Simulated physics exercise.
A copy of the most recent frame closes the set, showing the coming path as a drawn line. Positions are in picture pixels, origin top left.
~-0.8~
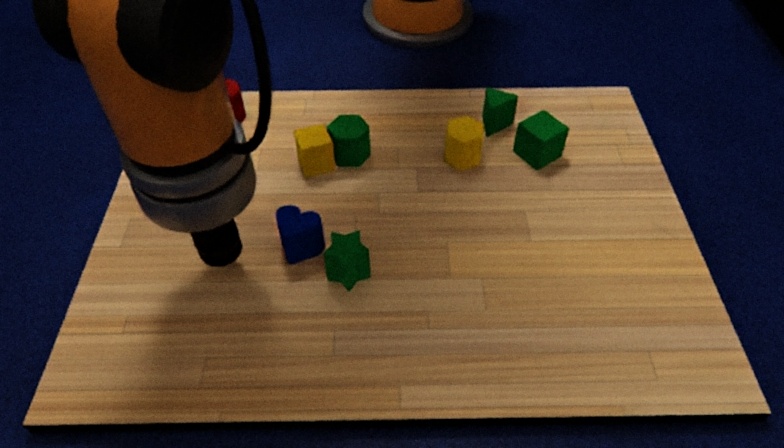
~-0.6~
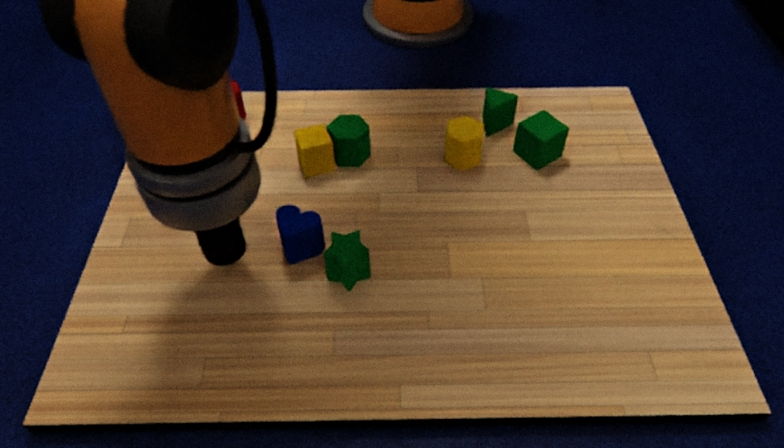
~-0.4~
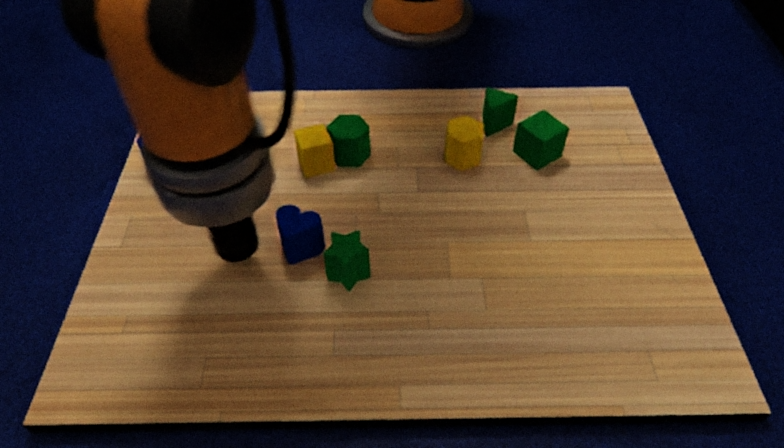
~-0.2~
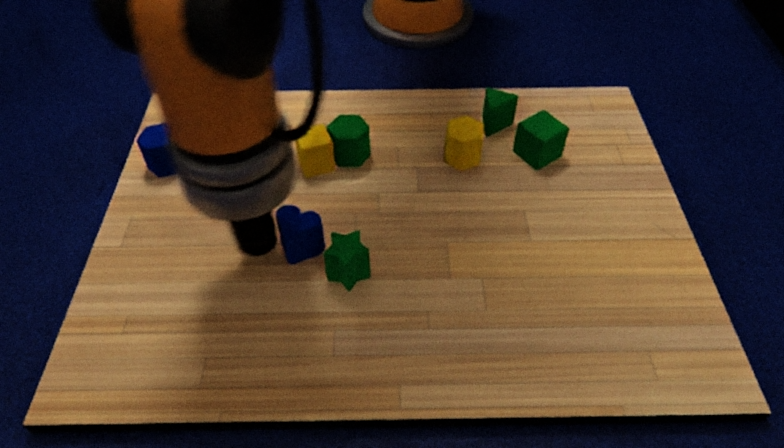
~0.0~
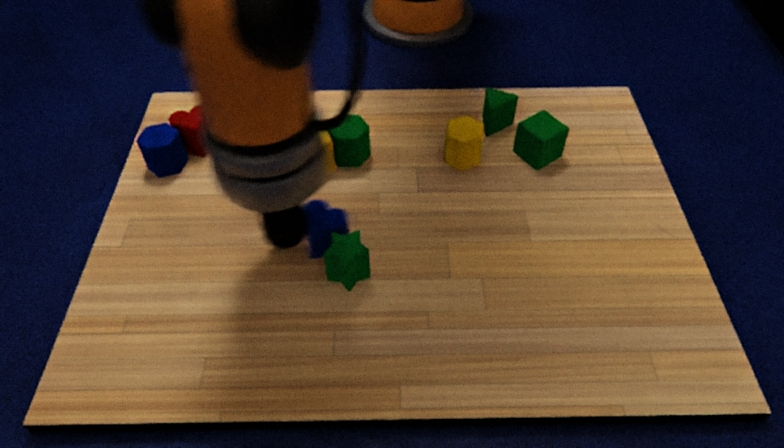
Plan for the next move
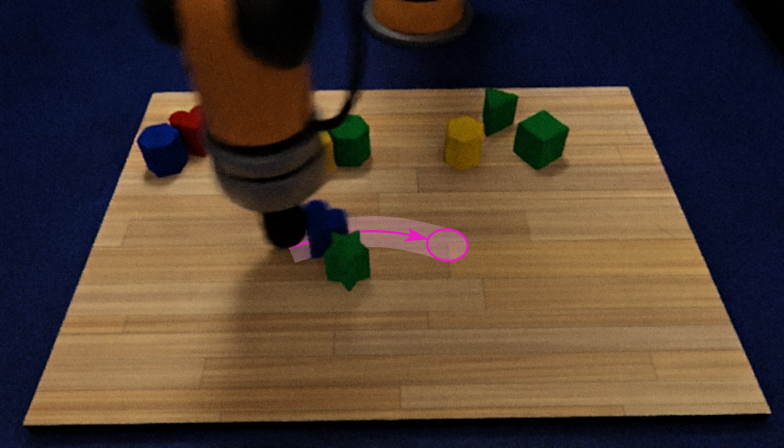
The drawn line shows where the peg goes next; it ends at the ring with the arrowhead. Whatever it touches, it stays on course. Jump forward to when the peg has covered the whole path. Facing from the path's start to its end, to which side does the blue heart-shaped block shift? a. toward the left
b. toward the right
It's a.
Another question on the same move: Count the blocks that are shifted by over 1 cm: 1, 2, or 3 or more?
One block shifts.
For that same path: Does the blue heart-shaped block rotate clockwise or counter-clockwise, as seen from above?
Looking down, it rotates anti-clockwise.
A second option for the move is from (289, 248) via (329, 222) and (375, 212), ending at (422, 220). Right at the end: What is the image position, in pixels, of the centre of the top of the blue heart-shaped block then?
Top centre: (403, 217).
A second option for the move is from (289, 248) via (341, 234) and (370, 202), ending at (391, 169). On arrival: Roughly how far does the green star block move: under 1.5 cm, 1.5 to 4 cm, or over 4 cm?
It shifts under 1.5 cm.
Drawn move, from (289, 248) over (342, 234) and (395, 233) to (447, 245).
On the path given first. One third of the way, peg (341, 219); blue heart-shaped block (378, 204), turned 15° clockwise.
Two thirds of the way, peg (395, 218); blue heart-shaped block (433, 198).
At the end, peg (449, 230); blue heart-shaped block (478, 198), turned 35° anticlockwise; green star block still.
